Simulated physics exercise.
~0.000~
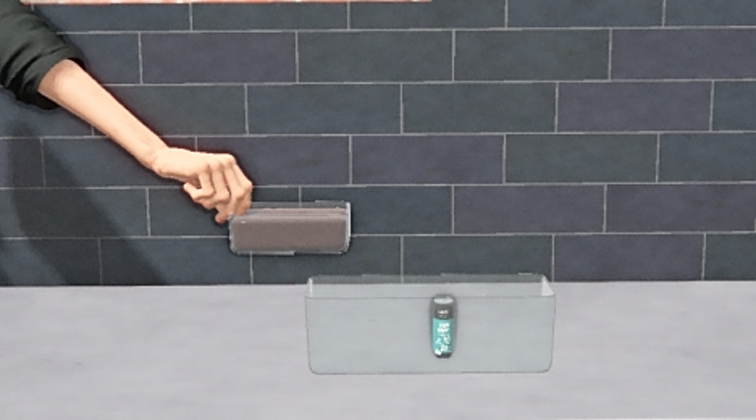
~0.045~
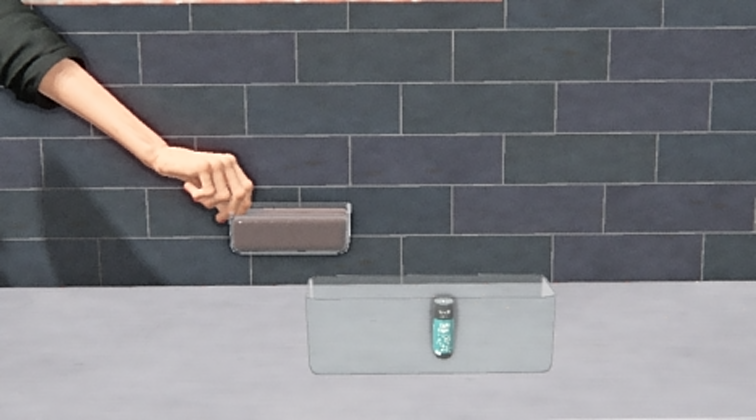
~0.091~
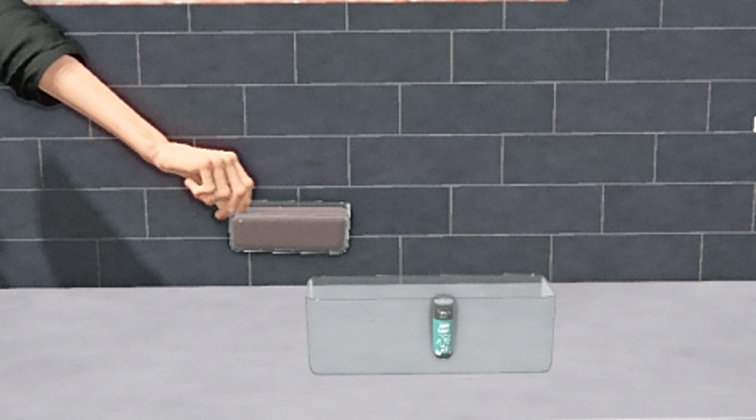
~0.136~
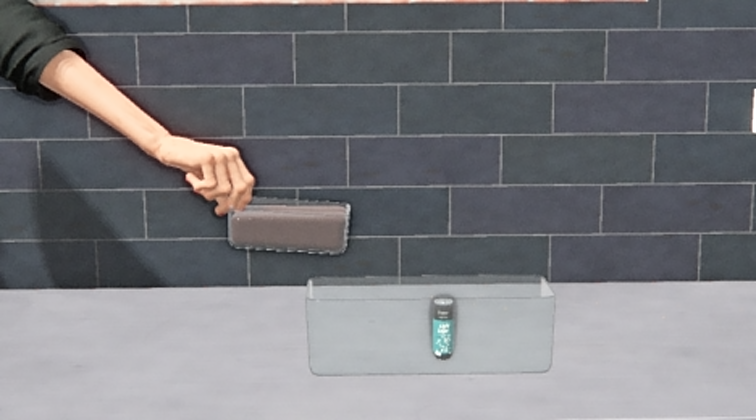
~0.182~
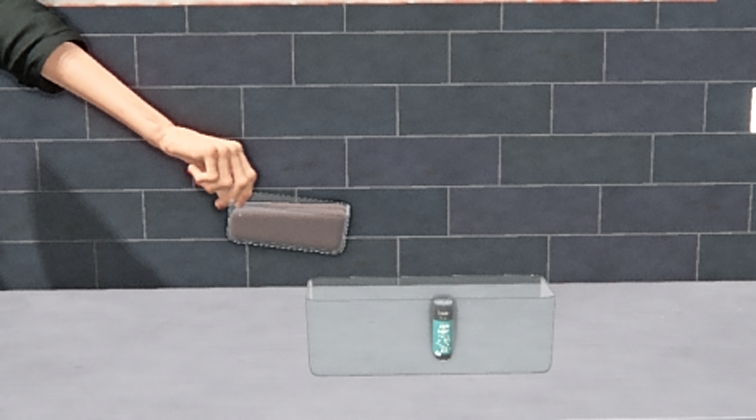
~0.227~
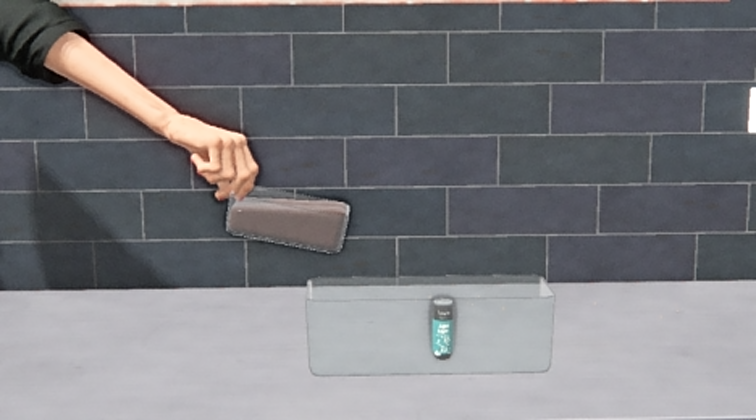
A hand holds a small tub of brown liquid and tilts it slightly to the right.
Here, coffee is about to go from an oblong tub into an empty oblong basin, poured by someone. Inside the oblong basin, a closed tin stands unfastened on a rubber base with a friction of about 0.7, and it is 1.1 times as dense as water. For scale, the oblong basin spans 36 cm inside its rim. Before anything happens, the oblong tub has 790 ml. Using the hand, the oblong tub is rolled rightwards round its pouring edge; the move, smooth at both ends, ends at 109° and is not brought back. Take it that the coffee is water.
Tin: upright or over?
It's going to be knocked down.
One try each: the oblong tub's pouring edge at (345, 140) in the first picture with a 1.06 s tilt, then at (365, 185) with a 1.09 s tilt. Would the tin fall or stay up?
Run one: It does not tip. Run two: It does not tip.
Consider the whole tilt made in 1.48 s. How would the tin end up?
In that case the tin stays vertical.
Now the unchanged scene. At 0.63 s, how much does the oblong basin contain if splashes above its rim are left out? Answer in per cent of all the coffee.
Around 16 percent.
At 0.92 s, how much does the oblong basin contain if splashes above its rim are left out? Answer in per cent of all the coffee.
I'd put it at roughly 78 per cent.
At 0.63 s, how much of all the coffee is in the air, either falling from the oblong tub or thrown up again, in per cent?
Roughly 54 %.
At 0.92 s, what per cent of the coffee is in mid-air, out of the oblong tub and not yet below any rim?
It comes to some 5 percent of the total.
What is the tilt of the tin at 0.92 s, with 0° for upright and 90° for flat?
I'd put it at close to 65 degrees off upright.
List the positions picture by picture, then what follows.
In the first frame, tilt 0°; pouring edge (348, 210); surface from (236, 215) to (348, 214); the oblong basin's rim runs from (308, 288) to (550, 286); the tin's top is at (444, 303).
In the second frame, tilt 0°; pouring edge (349, 210); surface from (236, 215) to (348, 214).
In the third frame, tilt 2°; pouring edge (349, 210); surface from (235, 214) to (348, 213).
In the fourth frame, tilt 4°; pouring edge (348, 211); surface from (235, 212) to (347, 212).
In the fifth frame, tilt 8°; pouring edge (348, 212); surface from (235, 208) to (347, 210).
In the sixth frame, tilt 12°; pouring edge (348, 212); surface from (234, 203) to (348, 208).
By 0.63 s the tilt is 70° and 29 per cent is still to pour; the tin stands where it began.
By 0.92 s the tilt is 104° and 3 per cent is still to pour; the tin lies on its side.
By 1.23 s the tilt is 109° and 0 per cent is still to pour; the tin lies on its side.
By 1.56 s the tilt is 109° and 0 per cent is still to pour; the tin lies on its side.
At rest the tin lies on its side.
